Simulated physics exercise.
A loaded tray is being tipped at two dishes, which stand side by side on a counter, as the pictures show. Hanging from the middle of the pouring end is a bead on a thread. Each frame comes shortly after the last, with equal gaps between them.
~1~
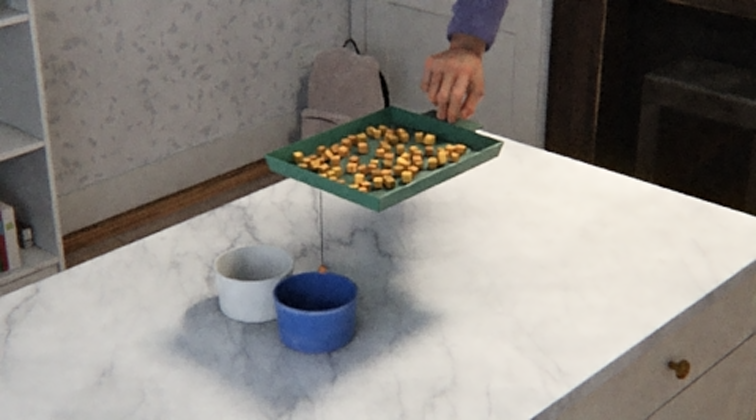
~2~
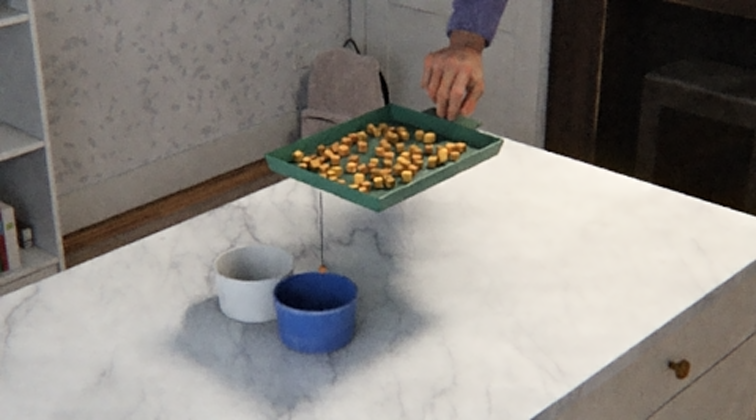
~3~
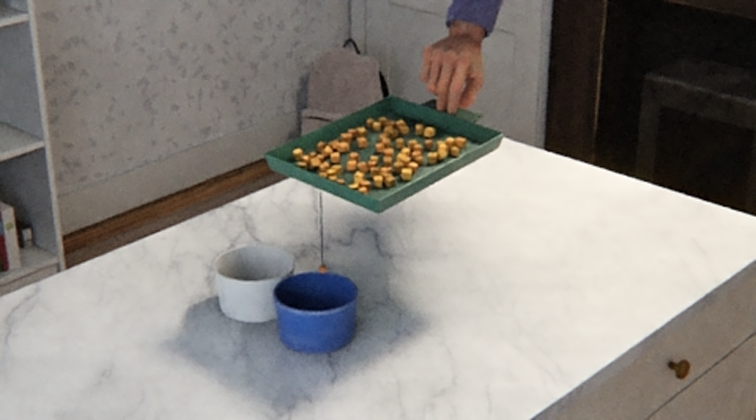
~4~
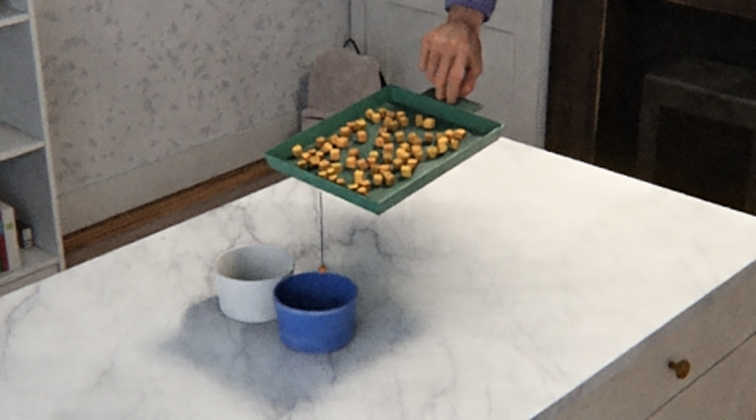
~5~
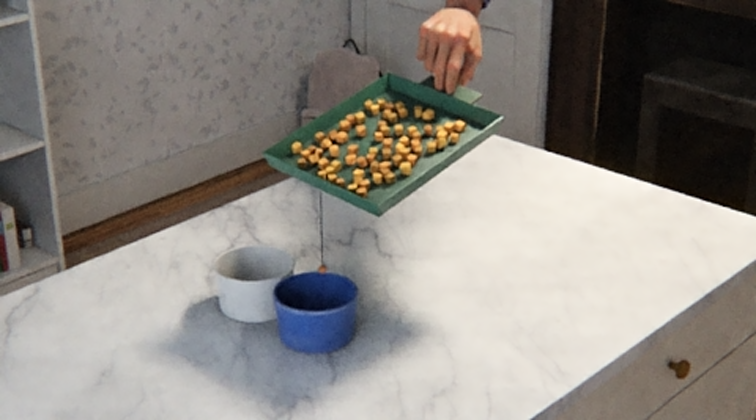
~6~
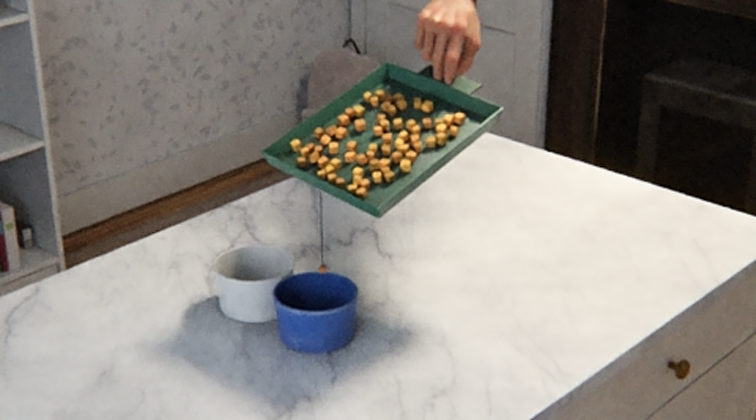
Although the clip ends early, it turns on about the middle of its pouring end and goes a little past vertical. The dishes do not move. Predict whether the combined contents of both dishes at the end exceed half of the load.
The combined contents fall short of half.
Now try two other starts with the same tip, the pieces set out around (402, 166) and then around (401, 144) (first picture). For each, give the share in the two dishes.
Around 20 then around 40 per cent.
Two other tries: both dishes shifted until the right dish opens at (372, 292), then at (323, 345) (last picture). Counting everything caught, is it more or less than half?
Short of half, then Short of half.
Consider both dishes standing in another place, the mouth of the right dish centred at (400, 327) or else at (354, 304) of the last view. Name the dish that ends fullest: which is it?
In the first try it's the one on the left, and in the second it's the one on the right.
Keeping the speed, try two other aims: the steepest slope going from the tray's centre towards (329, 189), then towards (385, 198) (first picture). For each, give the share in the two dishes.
You'd see roughly 50 per cent the first time and 10 per cent the second.
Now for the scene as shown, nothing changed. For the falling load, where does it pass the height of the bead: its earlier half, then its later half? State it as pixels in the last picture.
The first part at (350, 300); the rest at (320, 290).
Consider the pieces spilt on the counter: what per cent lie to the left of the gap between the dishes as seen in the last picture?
I'd guess close to 30 %.
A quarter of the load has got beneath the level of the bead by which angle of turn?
It is at around 110 degrees.
Soon, tray tipped steeply; nearly all on the tray; a small part in the air.
A while on, tray tipped past a quarter turn; most on the tray; a stray few in the right dish; a small part outside both; a small part in the air.
Towards the end, tray tipped past a quarter turn; about a quarter in the right dish; about two thirds outside both.
Finally, tray tipped past a quarter turn; about a quarter in the right dish; none in the left dish; about two thirds outside both.
